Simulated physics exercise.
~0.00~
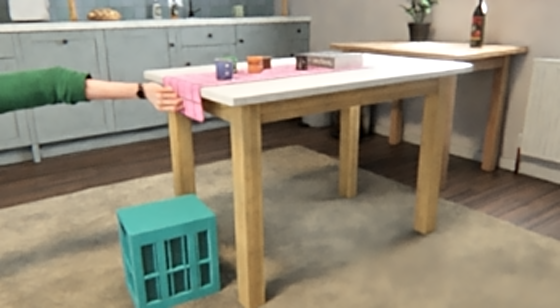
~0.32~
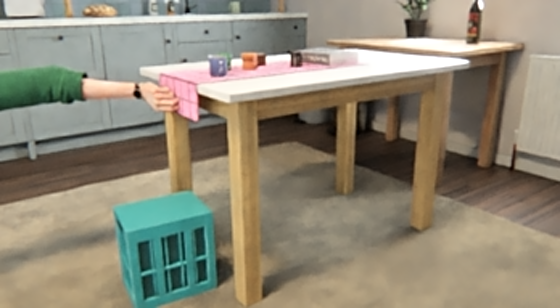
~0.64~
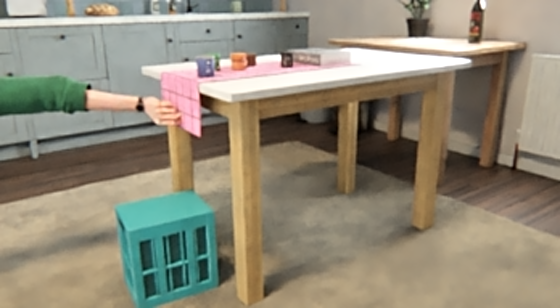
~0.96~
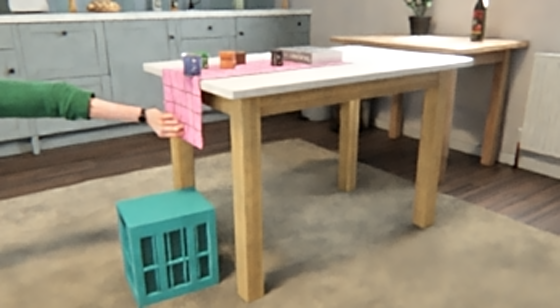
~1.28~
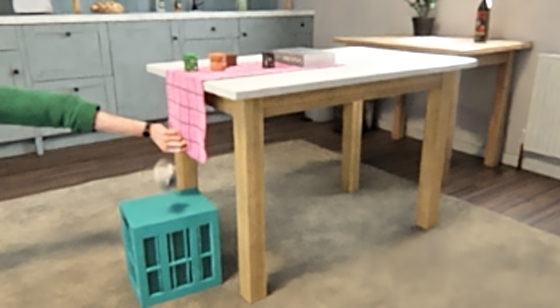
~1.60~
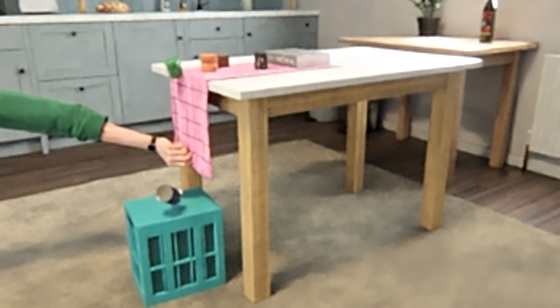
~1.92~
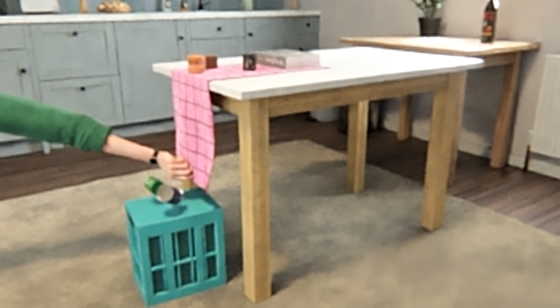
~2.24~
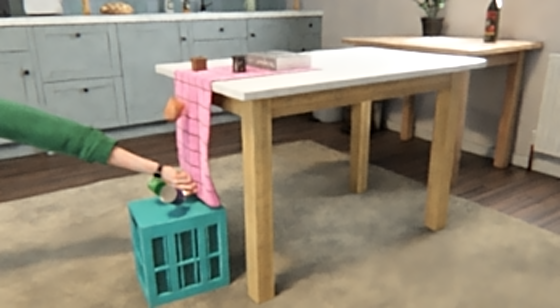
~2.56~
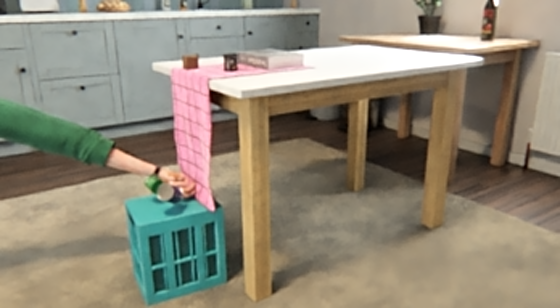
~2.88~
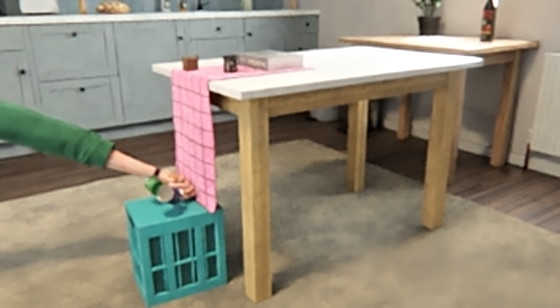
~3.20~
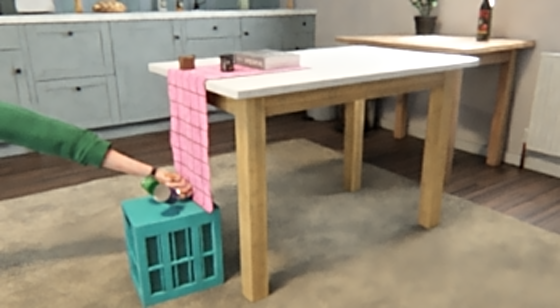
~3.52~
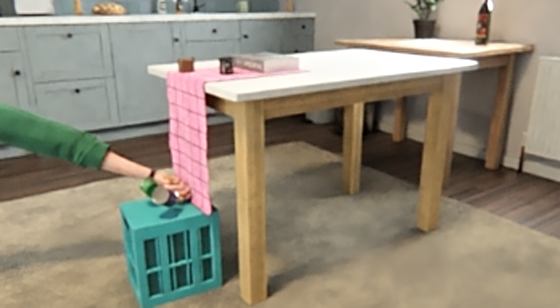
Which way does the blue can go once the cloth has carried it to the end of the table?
It moves down, dropping off the end of the table toward the turquoise crate.
